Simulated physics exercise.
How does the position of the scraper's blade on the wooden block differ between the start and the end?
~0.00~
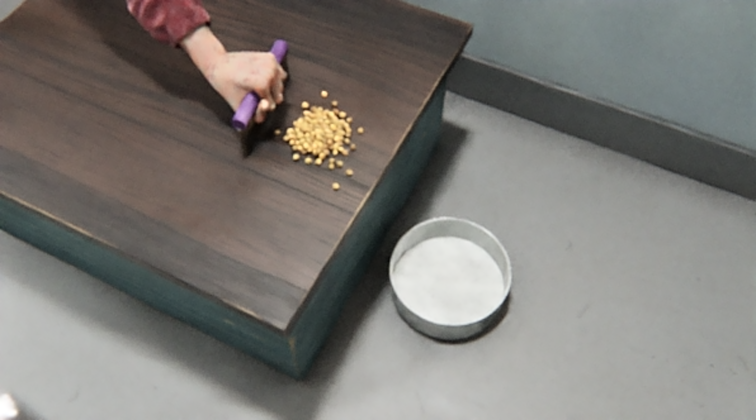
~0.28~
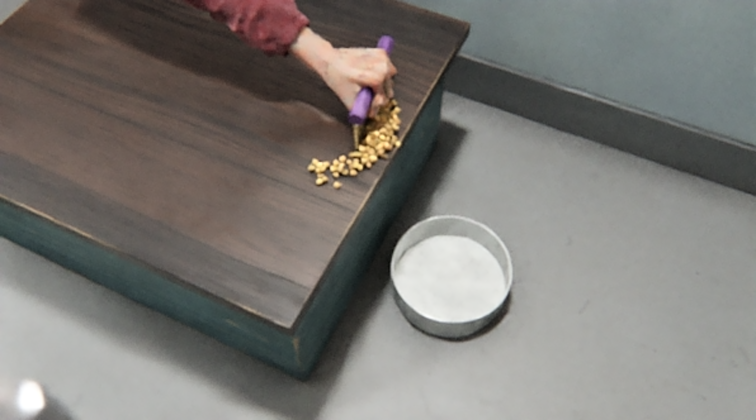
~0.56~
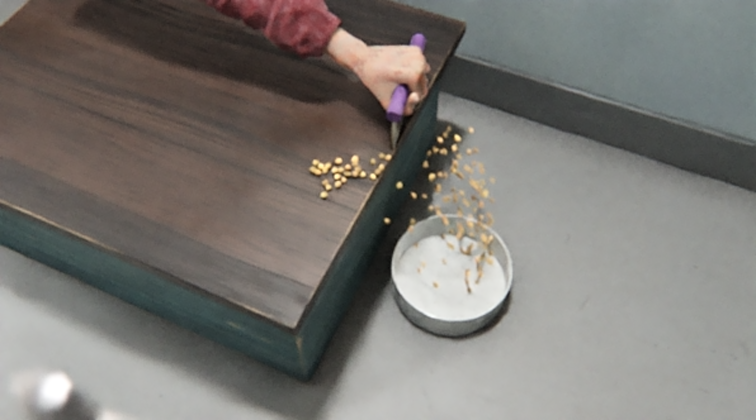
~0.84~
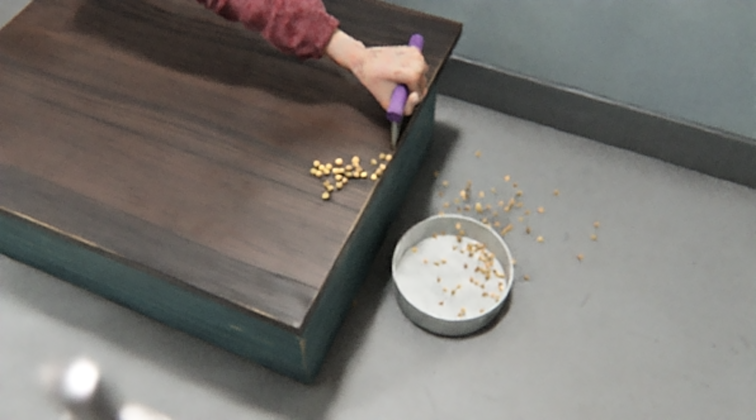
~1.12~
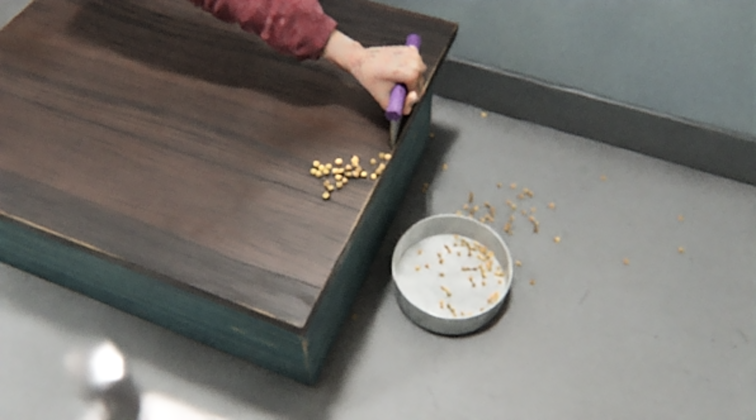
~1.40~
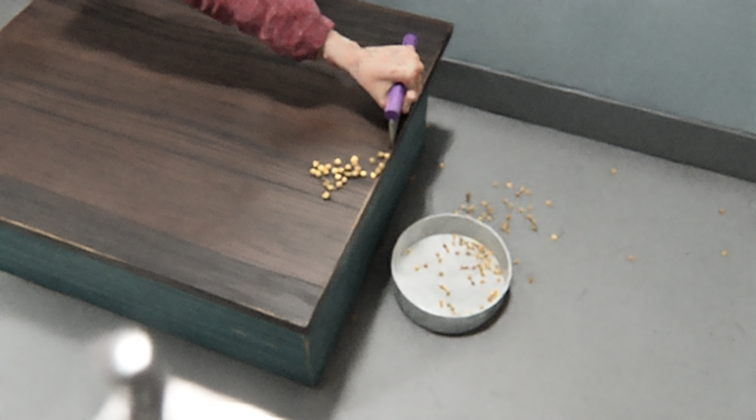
At the start the blade is on the block's top, to the left of the chickpea pile. By the end it is farther right, resting at the block's right edge.
